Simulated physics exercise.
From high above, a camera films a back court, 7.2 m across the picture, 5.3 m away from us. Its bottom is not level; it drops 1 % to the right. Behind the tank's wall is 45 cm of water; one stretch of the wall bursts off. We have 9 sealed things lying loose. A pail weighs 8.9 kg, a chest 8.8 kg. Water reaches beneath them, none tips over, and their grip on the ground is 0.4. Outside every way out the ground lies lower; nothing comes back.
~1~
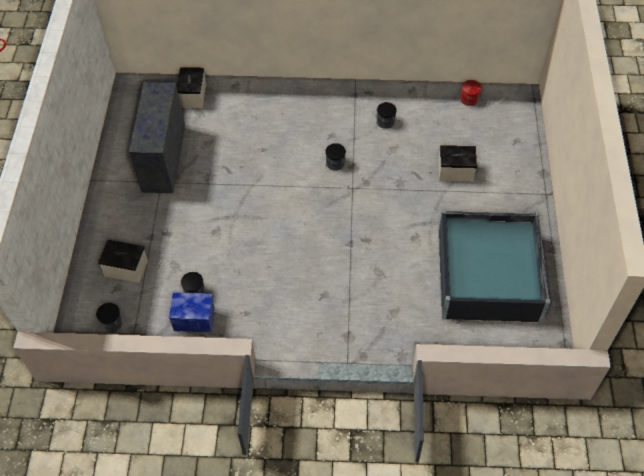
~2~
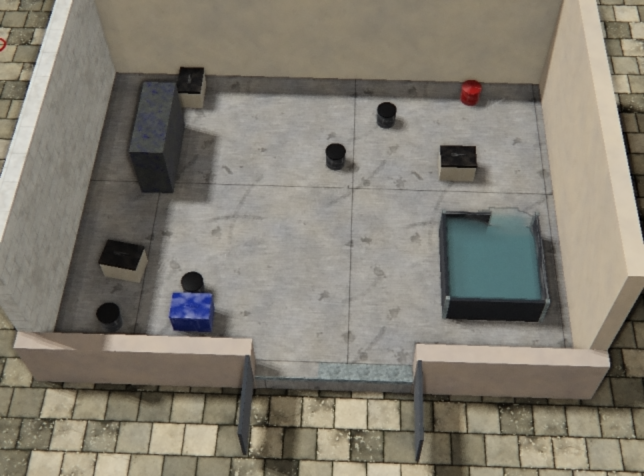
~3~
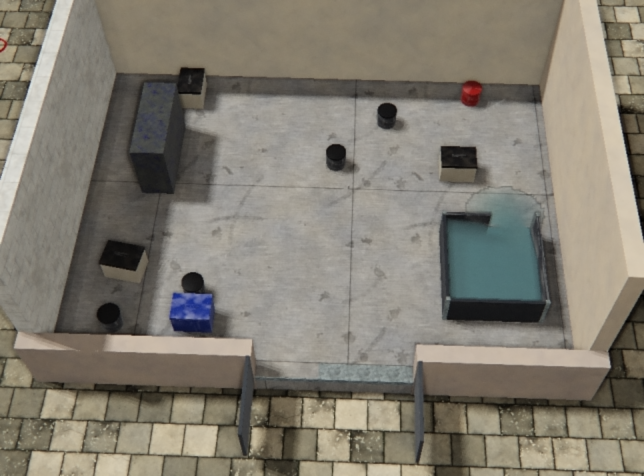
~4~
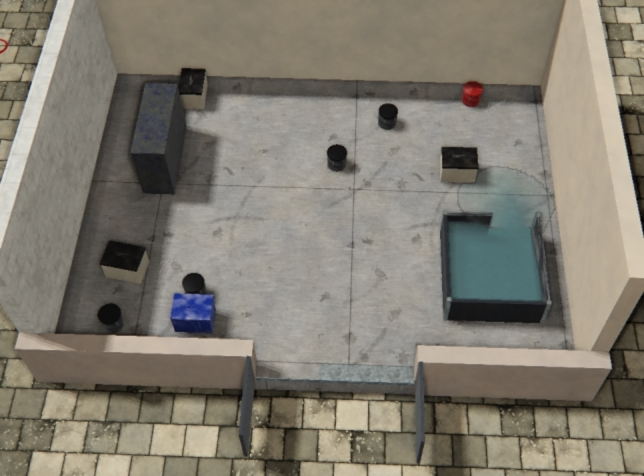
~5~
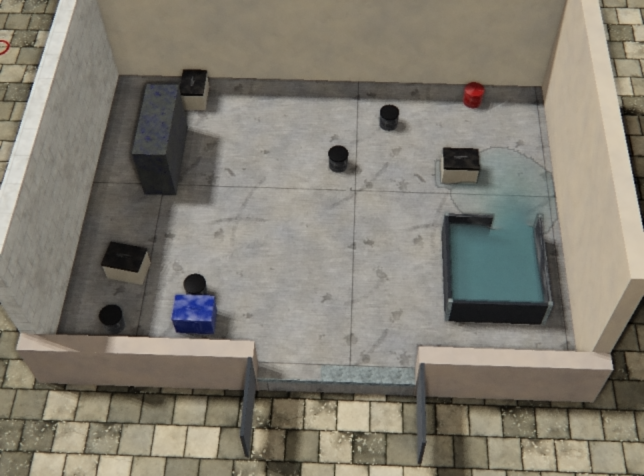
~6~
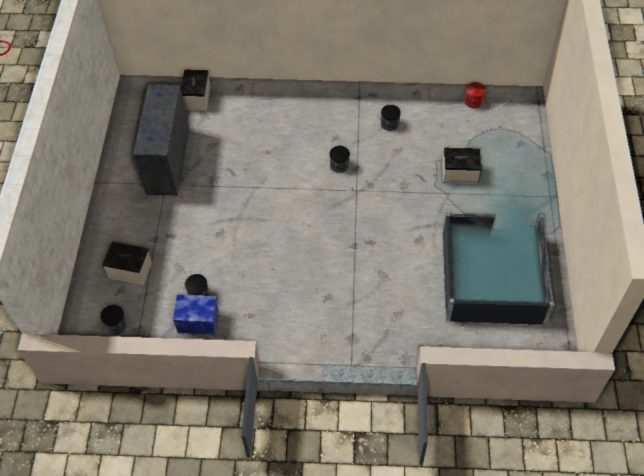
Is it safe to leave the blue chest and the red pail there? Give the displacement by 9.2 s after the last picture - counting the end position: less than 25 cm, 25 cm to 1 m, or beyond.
Blue chest: More or less unmoved, red pail: Far displaced.
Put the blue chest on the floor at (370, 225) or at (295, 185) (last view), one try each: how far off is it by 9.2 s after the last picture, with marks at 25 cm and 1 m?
At the first spot it keeps its position; at the second it keeps its position.
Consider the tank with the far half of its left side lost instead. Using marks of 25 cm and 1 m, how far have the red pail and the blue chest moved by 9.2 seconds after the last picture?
In that case the red pail does not really move while the blue chest creeps a small distance.
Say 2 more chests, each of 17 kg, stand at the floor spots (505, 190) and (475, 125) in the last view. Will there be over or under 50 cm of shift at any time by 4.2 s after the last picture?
Lab note - in order: Above threshold / above threshold.
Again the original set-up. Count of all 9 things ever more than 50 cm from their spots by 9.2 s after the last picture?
All told, that gives 2.
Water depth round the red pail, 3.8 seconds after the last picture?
The depth there is around 4 cm.
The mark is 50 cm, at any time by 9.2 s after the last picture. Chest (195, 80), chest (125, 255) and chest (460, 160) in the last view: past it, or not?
The first never reached the threshold, the second never reached the threshold, and the third topped the threshold.
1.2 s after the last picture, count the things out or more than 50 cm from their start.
Result: 1.
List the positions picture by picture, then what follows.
The blue chest at (190, 306) rests on the ground; the red pail at (472, 87) rests on the ground; 1.9 m2 under water; 0 of 9 have shifted, in the first frame.
The blue chest at (190, 306) rests on the ground; the red pail at (472, 87) rests on the ground; water covers 2.2 m2; 0 of 9 have shifted, in the second frame.
The blue chest at (191, 306) rests on the ground; the red pail at (472, 88), on the bottom; 2.6 m2 under water; 0 of 9 have shifted, in the third frame.
The blue chest at (192, 307), on the bottom; the red pail at (473, 88), on the bottom; 3.3 m2 under water; 0 of 9 have shifted, in the fourth frame.
The blue chest at (193, 308), on the bottom; the red pail at (474, 89) rests on the ground; 3.9 m2 under water; 0 of 9 have shifted, in the fifth frame.
The blue chest at (194, 308) rests on the ground; the red pail at (476, 89), on the bottom; water covers 4.5 m2; 0 of 9 have shifted, in the sixth frame.
Then, 1.2 s after the last picture the blue chest is near (194, 308), 0.0 m from its start, aground; the red pail is near (473, 82), 0.2 m from its start, aground; 0 of 9 are out; 0 afloat.
Then, 3.8 s after the last picture the blue chest is near (194, 308), 0.0 m from its start, aground; the red pail is near (359, 101), 2.0 m from its start, aground; 0 of 9 are out; 0 afloat.
Then, 6.2 s after the last picture the blue chest is near (194, 308), 0.0 m from its start, aground; the red pail is near (359, 101), 2.0 m from its start, aground; 0 of 9 are out; 0 afloat.
Then, 9.2 s after the last picture the blue chest is near (194, 308), 0.0 m from its start, aground; the red pail is near (359, 101), 2.0 m from its start, aground; 0 of 9 are out; 0 afloat.
